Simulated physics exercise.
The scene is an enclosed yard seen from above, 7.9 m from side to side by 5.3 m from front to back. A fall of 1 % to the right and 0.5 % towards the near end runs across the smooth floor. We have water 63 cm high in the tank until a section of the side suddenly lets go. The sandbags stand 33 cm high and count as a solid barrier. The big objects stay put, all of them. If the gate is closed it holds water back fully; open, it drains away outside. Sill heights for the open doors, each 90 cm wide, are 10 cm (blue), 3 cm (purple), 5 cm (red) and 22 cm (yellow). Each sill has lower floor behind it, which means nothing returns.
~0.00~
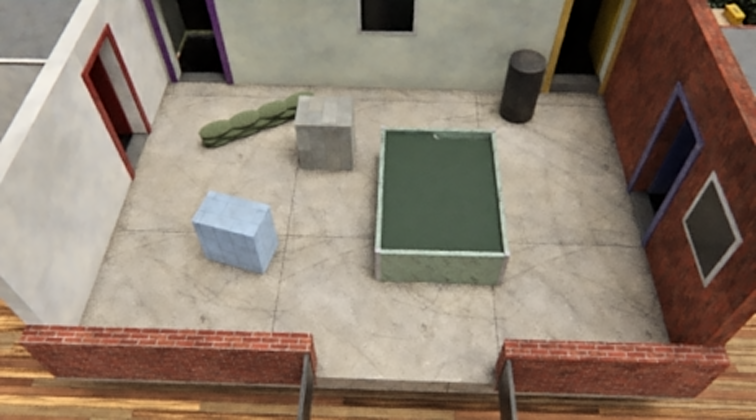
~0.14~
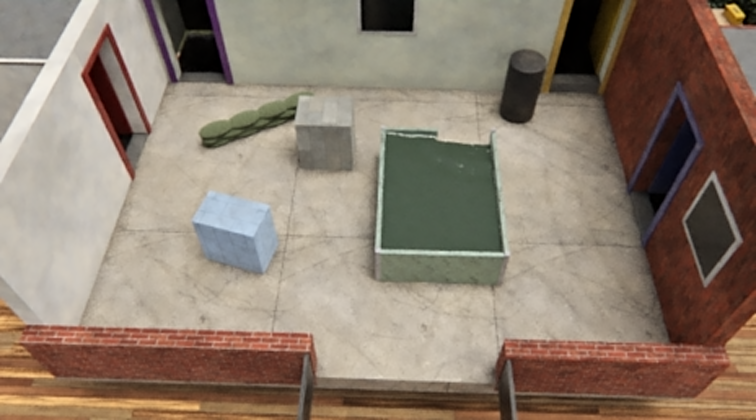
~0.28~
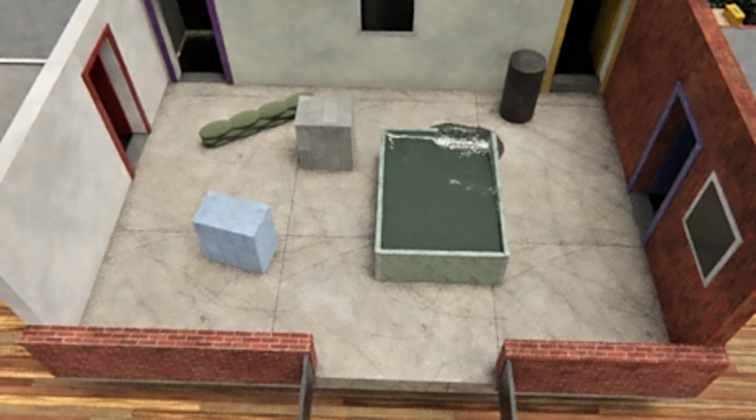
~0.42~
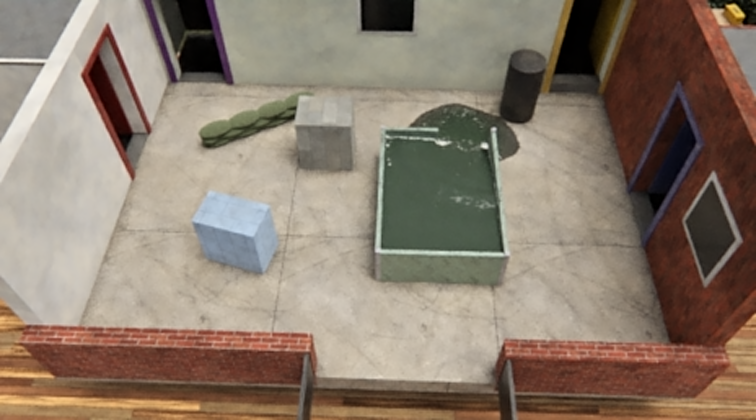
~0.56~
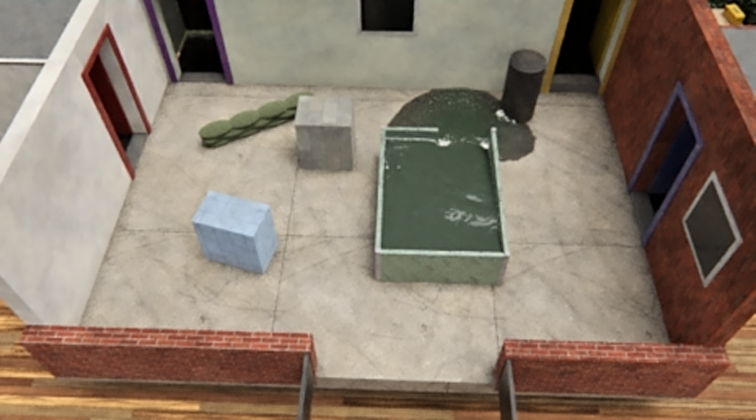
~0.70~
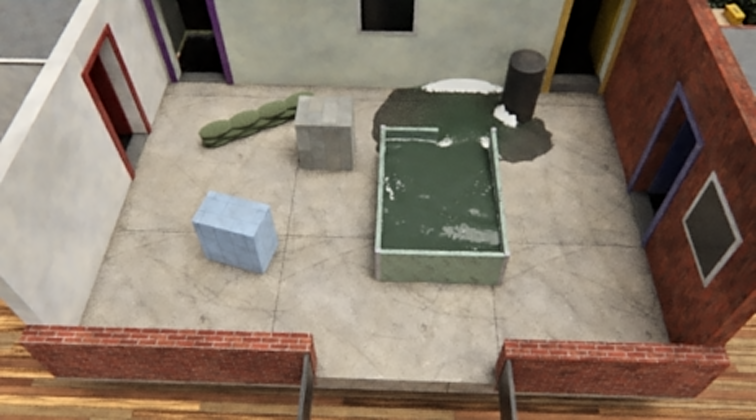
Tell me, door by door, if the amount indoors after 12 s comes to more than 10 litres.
In the end blue door: Short of the limit; purple door: Beyond the limit; red door: Short of the limit; yellow door: Short of the limit.
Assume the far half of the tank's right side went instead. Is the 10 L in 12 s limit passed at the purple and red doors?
Against that limit the purple door gives a lower amount and the red door gives a lower amount.
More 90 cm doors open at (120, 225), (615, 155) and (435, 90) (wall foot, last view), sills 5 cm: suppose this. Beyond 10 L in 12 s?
Check each in turn: The first fails, the second succeeds, the third succeeds.
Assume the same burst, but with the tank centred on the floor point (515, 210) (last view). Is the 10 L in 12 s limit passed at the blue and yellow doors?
Result - blue door does not exceed it, yellow door exceeds it.
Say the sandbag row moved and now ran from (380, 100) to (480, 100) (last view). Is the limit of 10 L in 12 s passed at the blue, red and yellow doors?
At the blue door the limit is not reached, at the red door it is exceeded, and at the yellow door it is not reached.
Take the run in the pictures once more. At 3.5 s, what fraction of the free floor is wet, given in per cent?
About 40 per cent.
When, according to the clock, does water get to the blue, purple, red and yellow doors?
Blue: 2.6 s; purple: 2.6 s; red: 3.8 s; yellow: 1.2 s.
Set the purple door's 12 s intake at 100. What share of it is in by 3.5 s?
Share: ~ 0 %.
After 1.4 s water covers 15 % of the floor and is deepest (40 cm) near (485, 99); blue door not reached, purple door not reached, red door not reached, yellow door 3 cm at the sill, 0 L in.
After 2.2 s water covers 20 % of the floor and is deepest (35 cm) near (486, 106); blue door not reached, purple door not reached, red door not reached, yellow door 15 cm at the sill, 0 L in.
After 3.5 s water covers 40 % of the floor and is deepest (24 cm) near (465, 99); blue door 6 cm at the sill, 0 L in, purple door 4 cm at the sill, 0 L in, red door not reached, yellow door 16 cm at the sill, 3 L in.
After 7.0 s water covers 80 % of the floor and is deepest (17 cm) near (595, 96); blue door 6 cm at the sill, 0 L in, purple door 4 cm at the sill, 12 L in, red door 6 cm at the sill, 2 L in, yellow door 11 cm at the sill, 3 L in.
After 12.0 s water covers 95 % of the floor and is deepest (10 cm) near (667, 371); blue door 5 cm at the sill, 0 L in, purple door 4 cm at the sill, 31 L in, red door 3 cm at the sill, 3 L in, yellow door 7 cm at the sill, 3 L in.
